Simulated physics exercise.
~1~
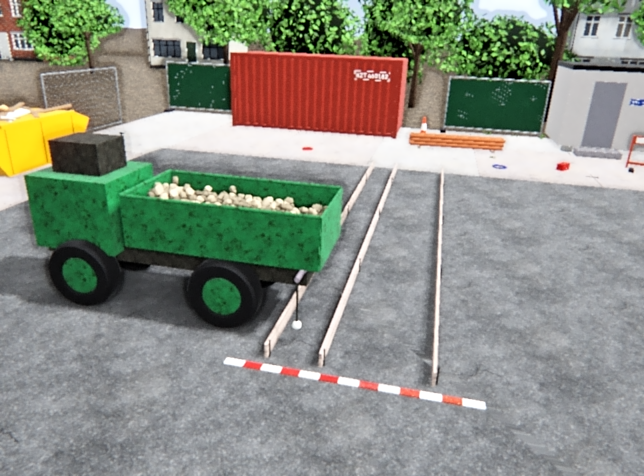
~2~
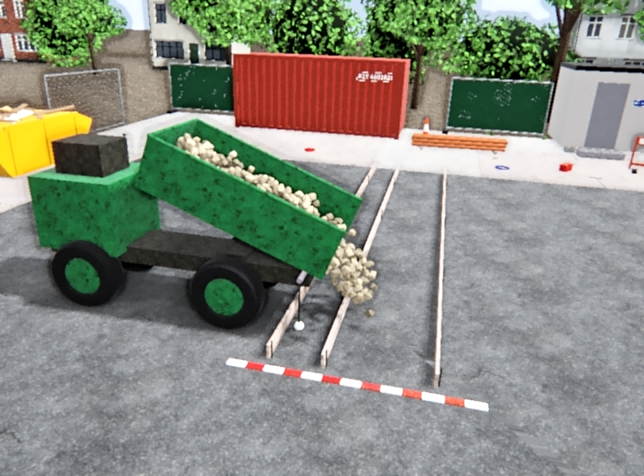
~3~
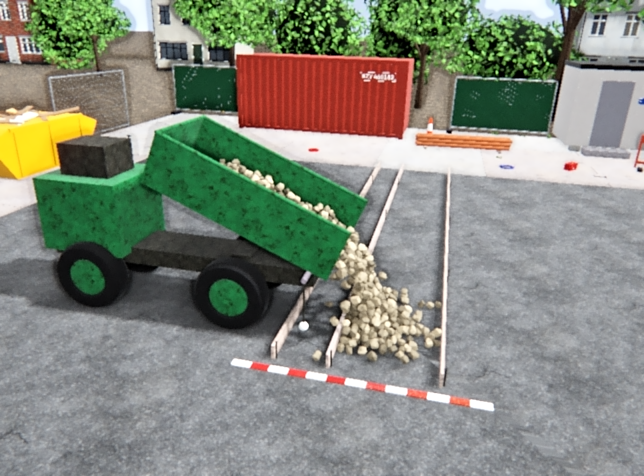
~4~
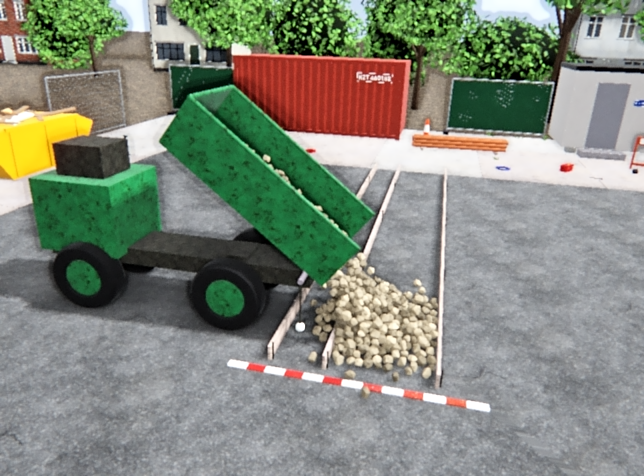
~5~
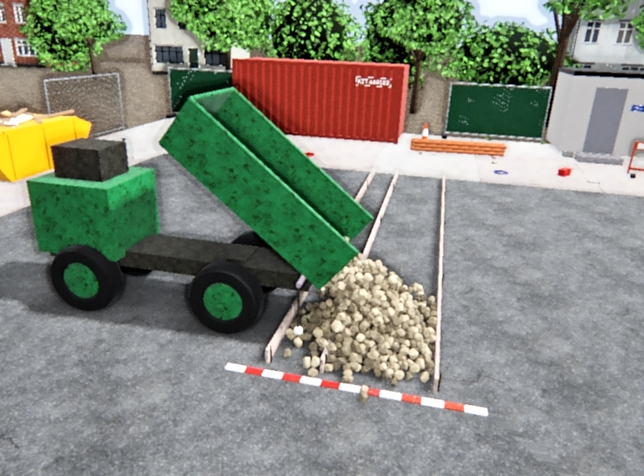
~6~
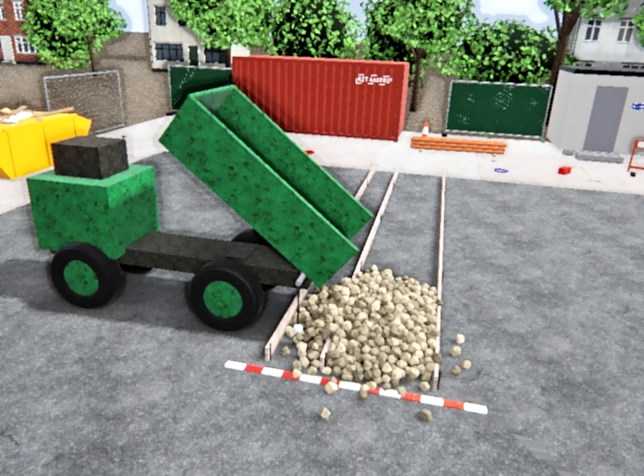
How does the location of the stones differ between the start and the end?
At the start the stones are loaded in the green body of the truck. At the end they lie lower and farther right, in a heap on the ground, mostly between the middle and right boards.
